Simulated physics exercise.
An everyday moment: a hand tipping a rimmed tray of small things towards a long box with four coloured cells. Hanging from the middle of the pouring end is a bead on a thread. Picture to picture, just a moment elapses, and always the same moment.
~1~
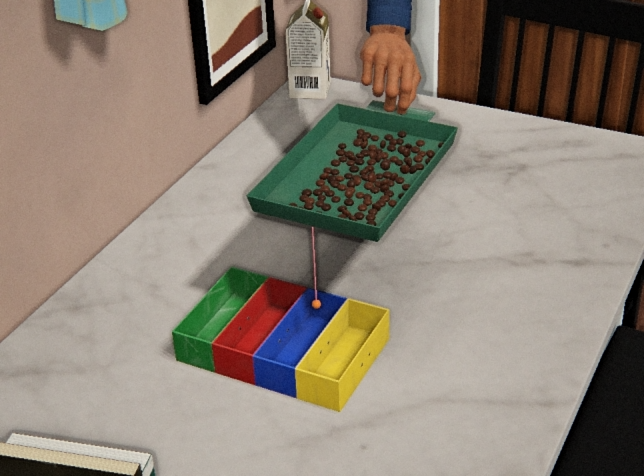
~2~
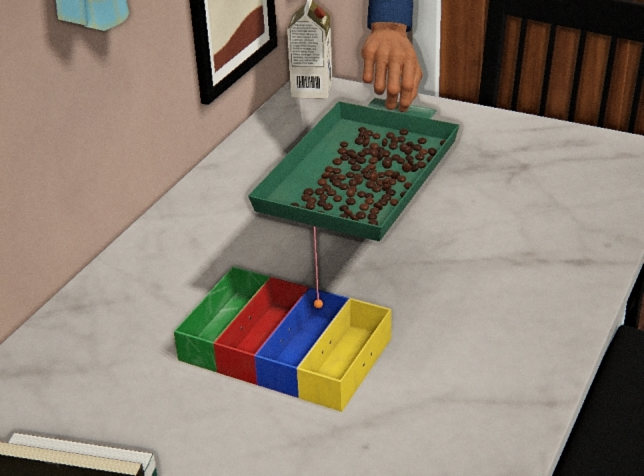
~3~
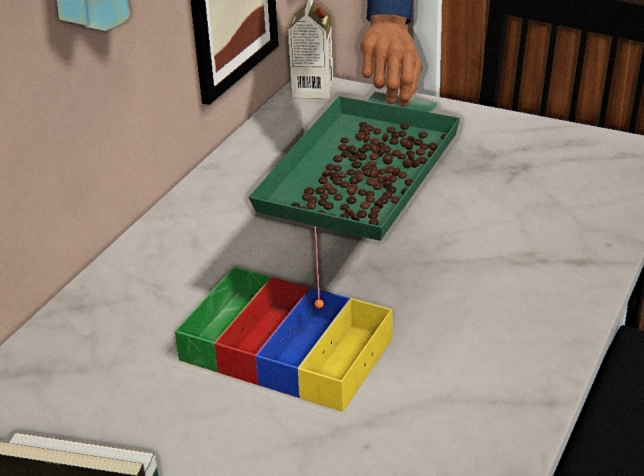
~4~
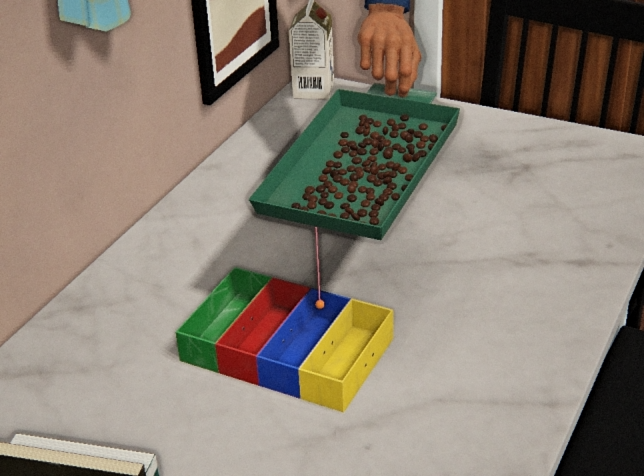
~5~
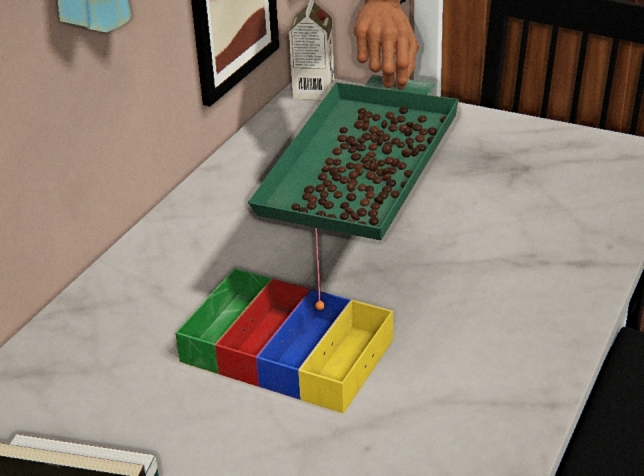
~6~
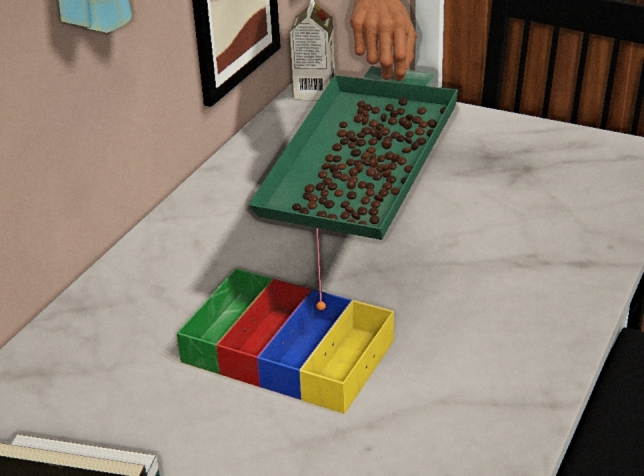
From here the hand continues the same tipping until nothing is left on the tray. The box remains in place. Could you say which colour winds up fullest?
The red cell winds up fullest.
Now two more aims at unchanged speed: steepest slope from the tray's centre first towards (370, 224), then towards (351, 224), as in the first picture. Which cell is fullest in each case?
Well, with the first heading it's the yellow cell, and with the second it's yellow.
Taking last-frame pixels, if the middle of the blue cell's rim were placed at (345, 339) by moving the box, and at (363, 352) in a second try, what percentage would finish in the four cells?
About 90 % and 50 %.
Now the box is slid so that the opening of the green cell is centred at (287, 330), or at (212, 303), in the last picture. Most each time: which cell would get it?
That green cell; the red cell.
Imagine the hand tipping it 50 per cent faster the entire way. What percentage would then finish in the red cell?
About 60 per cent.
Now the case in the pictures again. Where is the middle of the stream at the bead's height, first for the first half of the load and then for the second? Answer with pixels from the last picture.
(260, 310) first, (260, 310) later.
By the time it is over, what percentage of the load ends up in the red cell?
It comes to about 60 per cent of the load.
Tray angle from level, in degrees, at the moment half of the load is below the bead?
About 105 degrees.
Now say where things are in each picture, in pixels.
The first picture shows corners of the pouring end near (252, 194) and (377, 225), level; middle of the load near (365, 178), flat chocolate drops; bead on its thread near (316, 304); green cell near (194, 349); red cell near (234, 361); blue cell near (275, 374); yellow cell near (318, 387).
The second picture shows corners of the pouring end near (254, 195) and (379, 224), level; middle of the load near (367, 177).
The third picture shows corners of the pouring end near (254, 196) and (379, 224), tipped barely, lowest at the left corner; middle of the load near (368, 174).
The fourth picture shows corners of the pouring end near (254, 198) and (379, 224), tipped a little, lowest at the left corner; middle of the load near (368, 170).
The fifth picture shows corners of the pouring end near (253, 200) and (378, 225), tipped a little, lowest at the left corner; middle of the load near (367, 166).
The sixth picture shows corners of the pouring end near (254, 202) and (378, 225), tipped a little, lowest at the left corner; middle of the load near (367, 163); green cell near (198, 350); red cell near (238, 363); blue cell near (280, 376); yellow cell near (322, 389).
Shortly afterwards, tray tipped steeply; the whole lot on the tray.
Next, tray tipped right over; the bulk on the tray; a little in the red cell; only a few in the blue cell; only a few in the green cell; a little falling or outside the box.
Some moments later, tray tipped past a quarter turn; near half in the red cell; near a quarter in the blue cell; a little in the green cell; a little in the yellow cell.
In the end, tray tipped past a quarter turn; near half in the red cell; near a quarter in the blue cell; a little in the green cell; a little in the yellow cell.
